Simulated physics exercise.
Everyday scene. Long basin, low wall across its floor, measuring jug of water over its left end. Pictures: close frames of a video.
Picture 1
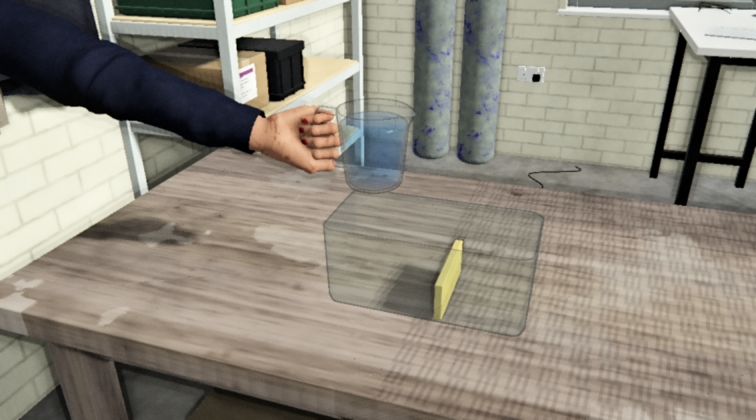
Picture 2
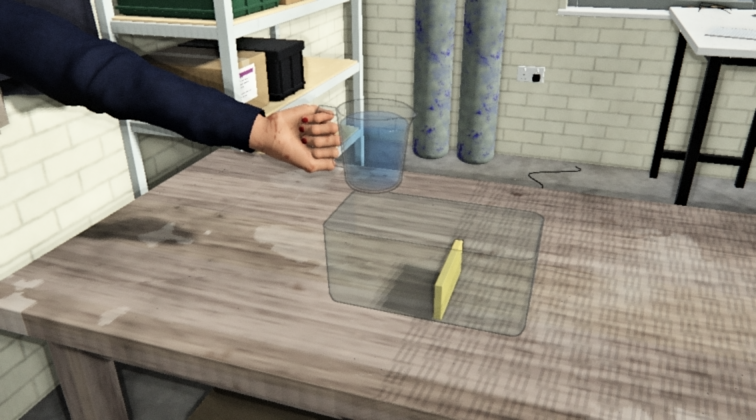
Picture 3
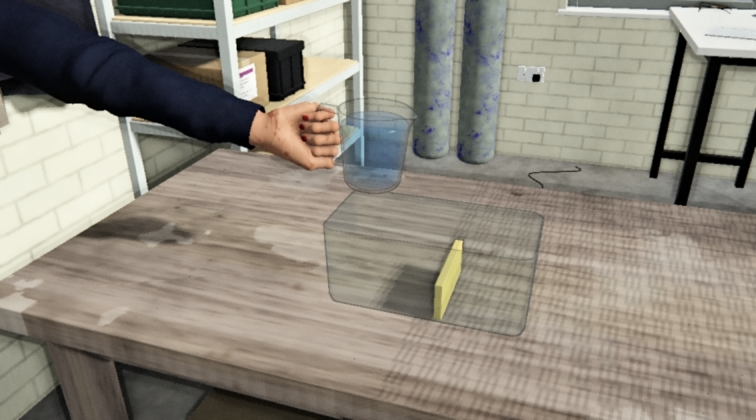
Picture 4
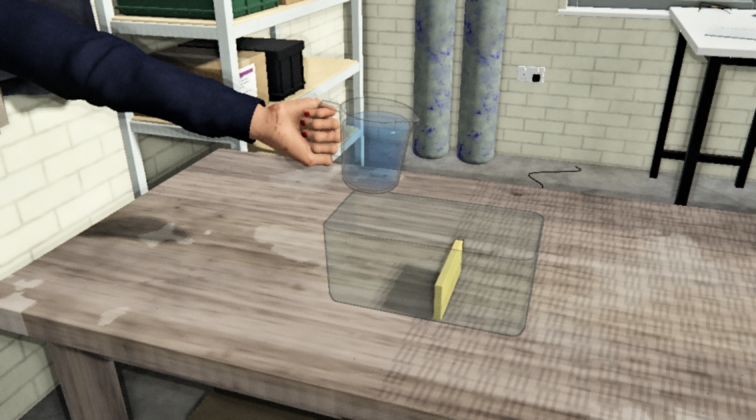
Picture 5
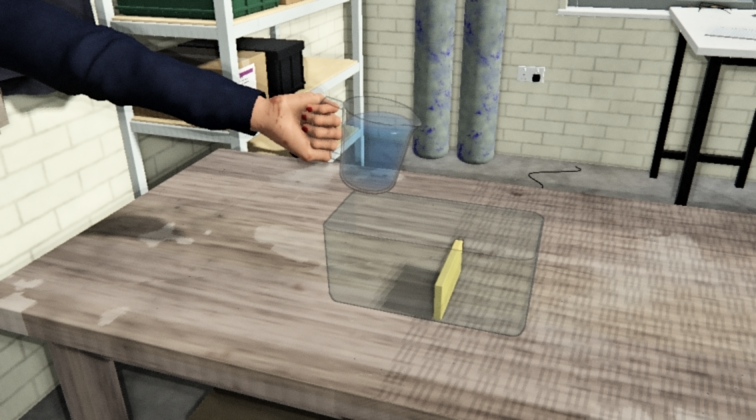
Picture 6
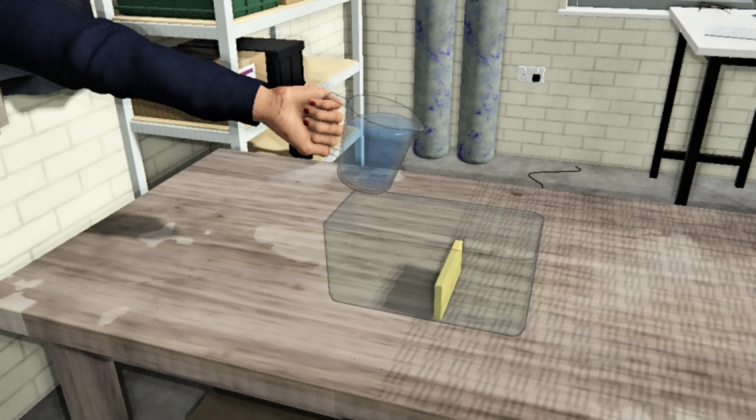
In a room with pale brick walls, a hand holds a clear jug of blue water above a transparent basin with a low yellow wall inside on a wooden table, then gradually tilts the jug to the right.
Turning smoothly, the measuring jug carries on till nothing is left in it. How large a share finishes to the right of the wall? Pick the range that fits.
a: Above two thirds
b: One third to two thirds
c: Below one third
One third to two thirds.
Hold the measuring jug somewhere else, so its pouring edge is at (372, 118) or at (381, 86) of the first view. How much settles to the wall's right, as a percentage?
Roughly 5 per cent, then roughly 5 per cent.
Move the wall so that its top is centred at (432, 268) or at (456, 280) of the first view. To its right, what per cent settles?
The first placement gives around 90 percent, the second 50 percent.
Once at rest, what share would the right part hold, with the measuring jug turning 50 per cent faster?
Roughly 40 percent.
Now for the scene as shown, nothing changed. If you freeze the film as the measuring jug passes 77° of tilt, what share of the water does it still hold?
Remaining share, estimated: 70 %.
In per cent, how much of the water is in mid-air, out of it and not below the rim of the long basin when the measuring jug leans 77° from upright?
It's close to 20 %.
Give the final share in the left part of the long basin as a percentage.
I'd put it at about 45 per cent.
A moment on, the measuring jug is tipped on its side and 68 per cent is still to pour, 1 is left of the wall and 13 right of it.
Next, the measuring jug is tipped right over and 11 per cent is still to pour, 26 is left of the wall and 55 right of it.
Then the measuring jug is tipped right over and 0 per cent is still to pour, 43 is left of the wall and 56 right of it.
Later the measuring jug is tipped right over and 0 per cent is still to pour, 43 is left of the wall and 56 right of it.
In the end 43 per cent lies left of the wall, 56 right of it and 0 outside.
